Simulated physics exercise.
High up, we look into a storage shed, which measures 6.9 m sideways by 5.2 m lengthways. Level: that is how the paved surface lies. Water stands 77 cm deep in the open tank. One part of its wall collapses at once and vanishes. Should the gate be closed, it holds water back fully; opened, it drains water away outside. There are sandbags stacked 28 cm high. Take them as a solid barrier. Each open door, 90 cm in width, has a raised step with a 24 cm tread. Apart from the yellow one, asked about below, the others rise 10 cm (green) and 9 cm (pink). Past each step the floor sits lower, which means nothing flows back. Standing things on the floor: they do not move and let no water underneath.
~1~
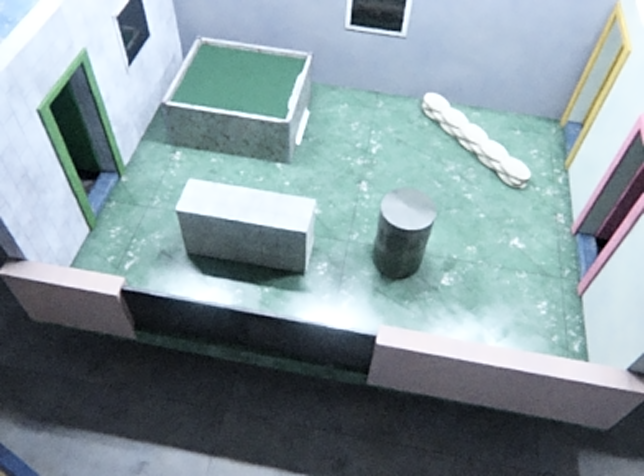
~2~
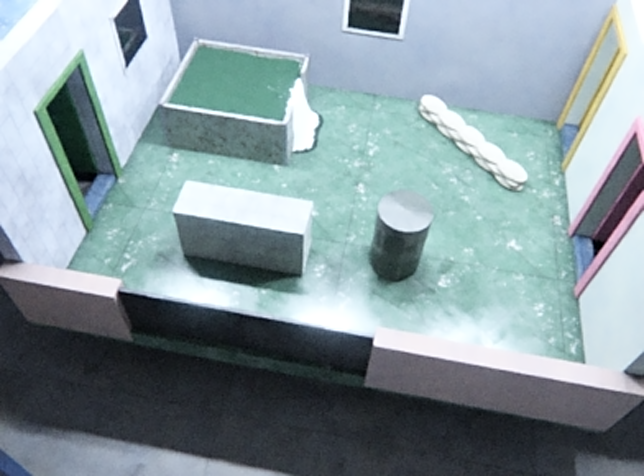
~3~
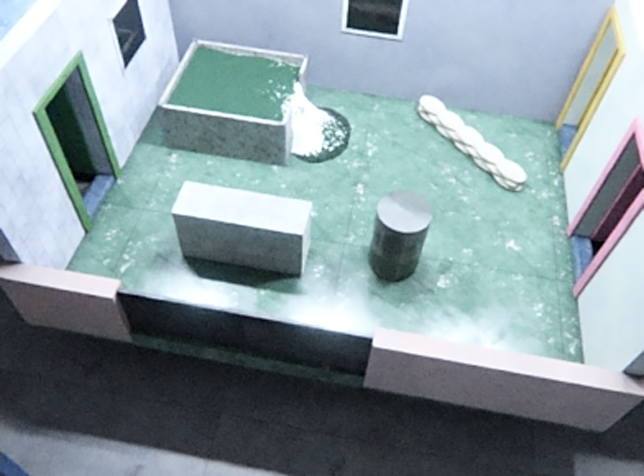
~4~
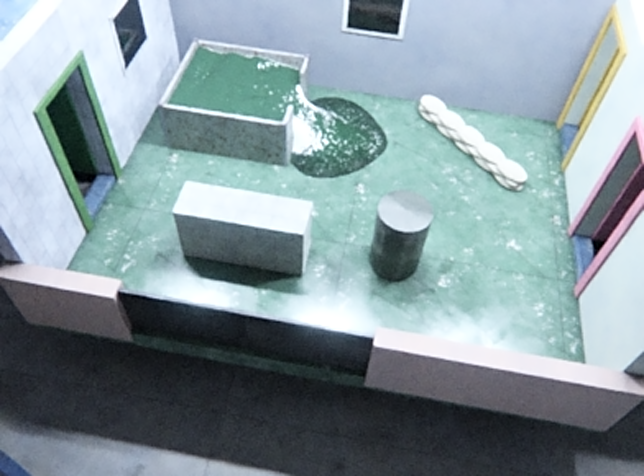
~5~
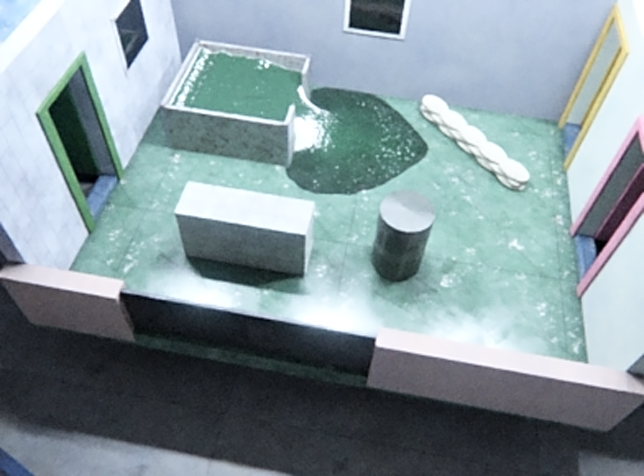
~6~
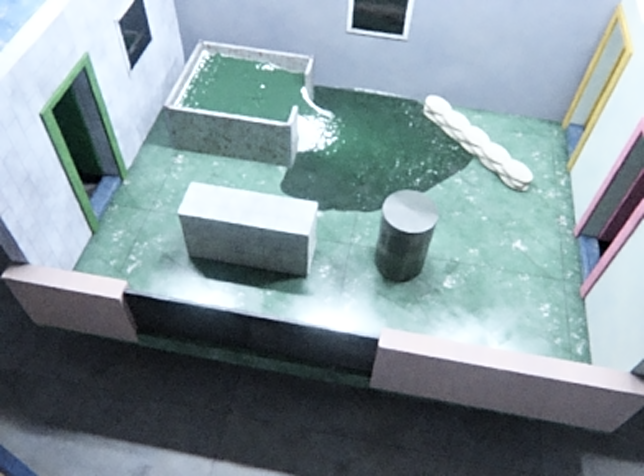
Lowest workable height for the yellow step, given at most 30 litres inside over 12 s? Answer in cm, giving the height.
Roughly 6.5 cm.
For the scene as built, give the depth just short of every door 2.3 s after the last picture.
Yellow 9, green 0, pink 19 cm.
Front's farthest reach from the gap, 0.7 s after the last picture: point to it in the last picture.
(573, 221).
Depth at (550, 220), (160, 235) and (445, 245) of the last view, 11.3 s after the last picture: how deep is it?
Around 8 cm, 4 cm and 7 cm.
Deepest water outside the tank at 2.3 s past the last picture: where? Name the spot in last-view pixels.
Near (593, 401).
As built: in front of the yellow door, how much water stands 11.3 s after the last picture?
Roughly 8.5 cm deep.
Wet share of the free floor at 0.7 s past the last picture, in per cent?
Around 30 per cent of the free floor.
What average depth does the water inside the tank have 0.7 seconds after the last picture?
About 50 centimetres.
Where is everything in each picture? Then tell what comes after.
The first picture shows still water, 77 cm deep, in the open tank at (241, 81); the yellow door at (590, 97) is dry.
In the second picture, the front is at (312, 146), 0.4 m from the gap at (295, 115); 0.2 m2 of floor is wet, 77 cm left at the back.
In the third picture, water pours out at (294, 118) and has run 0.8 m, to (340, 149); about 12 cm deep outside, 77 cm at the back.
In the fourth picture, the gap is at (295, 118), the front 1.5 m out at (382, 145); the back of the open tank holds 76 cm.
In the fifth picture, the front is at (420, 155), 2.1 m from the gap at (296, 118); 3.7 m2 of floor is wet, 67 cm left at the back.
In the sixth picture, the front is at (463, 159), 2.8 m from the gap at (300, 119); 5.6 m2 of floor is wet, 65 cm left at the back; 1.8 m in a straight line remain to the yellow door at (592, 99).
Then, 0.7 s after the last picture water covers 30 % of the floor, deepest (42 cm) near (306, 130); it has not reached the yellow door.
Then, 2.3 s after the last picture water covers 55 % of the floor, deepest (38 cm) near (593, 401); 9 cm at the yellow door, 0 litres in over its 15 cm step.
Then, 11.3 s after the last picture water covers 95 % of the floor, deepest (14 cm) near (190, 98); 9 cm at the yellow door, 0 litres in over its 15 cm step.
At the yellow door as built, the water peaked near 13 cm, 1.5 s after the last picture.
With a step of 5 cm, 53 litres would have come in within the 12 s; with 7 cm, 21 litres. So under 30 litres takes about 6.5 cm.
